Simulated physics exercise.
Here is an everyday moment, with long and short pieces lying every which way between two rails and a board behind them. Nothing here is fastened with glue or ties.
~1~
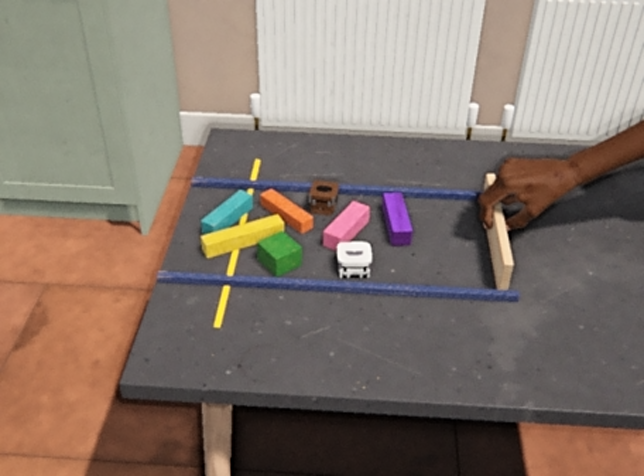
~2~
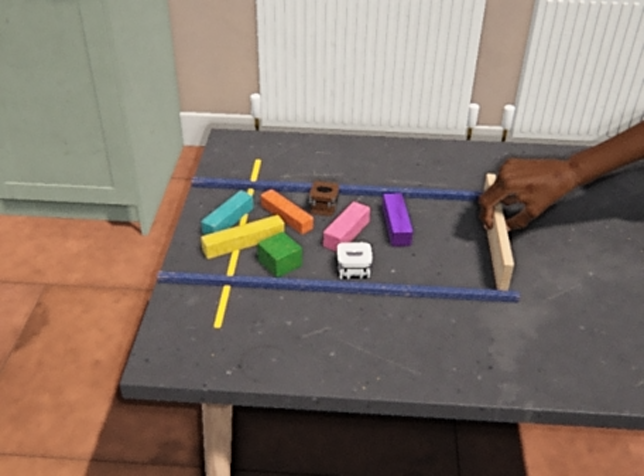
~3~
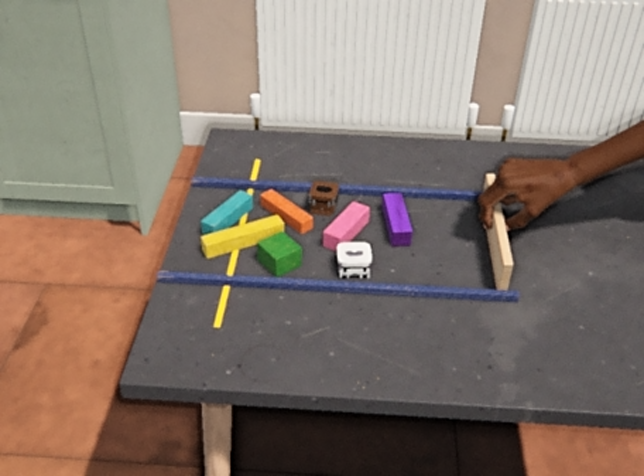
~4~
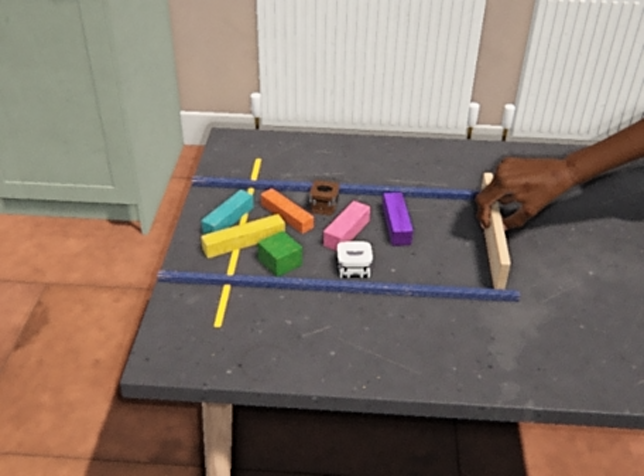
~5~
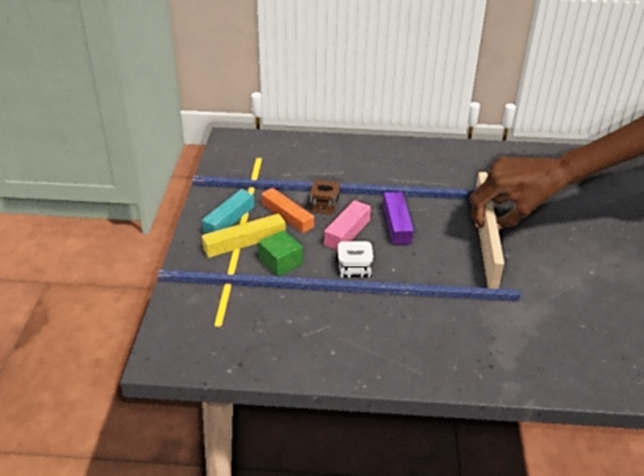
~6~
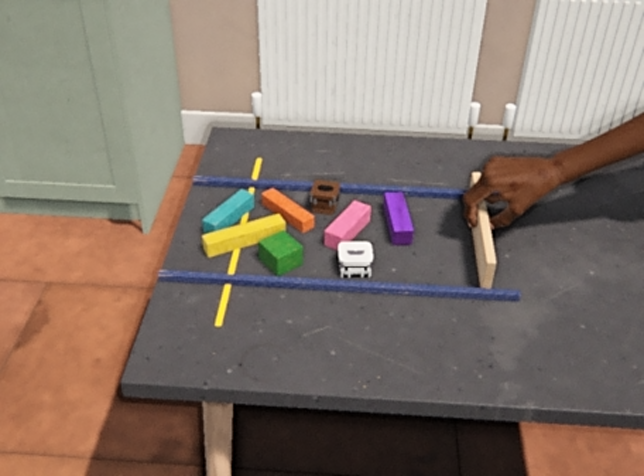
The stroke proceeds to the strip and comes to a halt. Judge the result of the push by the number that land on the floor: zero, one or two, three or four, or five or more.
Watch it: Hardly any - one or two - go plunging down.
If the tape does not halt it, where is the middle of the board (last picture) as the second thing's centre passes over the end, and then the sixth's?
About (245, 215), then (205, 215).
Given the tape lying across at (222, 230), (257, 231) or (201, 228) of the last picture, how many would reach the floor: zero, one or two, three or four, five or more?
Taken in the order given: 3 or 4, not one, more than four.
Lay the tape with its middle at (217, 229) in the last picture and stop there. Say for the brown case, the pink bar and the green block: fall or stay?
What happens: The brown case does not come off, the pink bar does not come off, the green block goes down.
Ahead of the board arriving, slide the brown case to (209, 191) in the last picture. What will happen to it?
Lab note: Started there, it ends up below.
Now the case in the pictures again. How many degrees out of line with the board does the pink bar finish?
Around 0 degrees.
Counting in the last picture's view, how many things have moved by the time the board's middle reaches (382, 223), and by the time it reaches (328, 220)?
The first count is 2, and then it's 7.
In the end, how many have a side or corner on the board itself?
It's 2 of them.
Soon after, none off yet; turquoise bar at rest near (229, 213); yellow bar at rest near (245, 235); orange bar at rest near (287, 210).
Then, none off yet; turquoise bar at rest near (229, 213); yellow bar at rest near (245, 235); orange bar moving near (281, 209).
Further on, none off yet; turquoise bar moved a little near (212, 212); yellow bar moved a little near (206, 239); orange bar moved about its own width near (237, 201).
By the end, the number that fall off is one or two; fallen, turquoise bar.
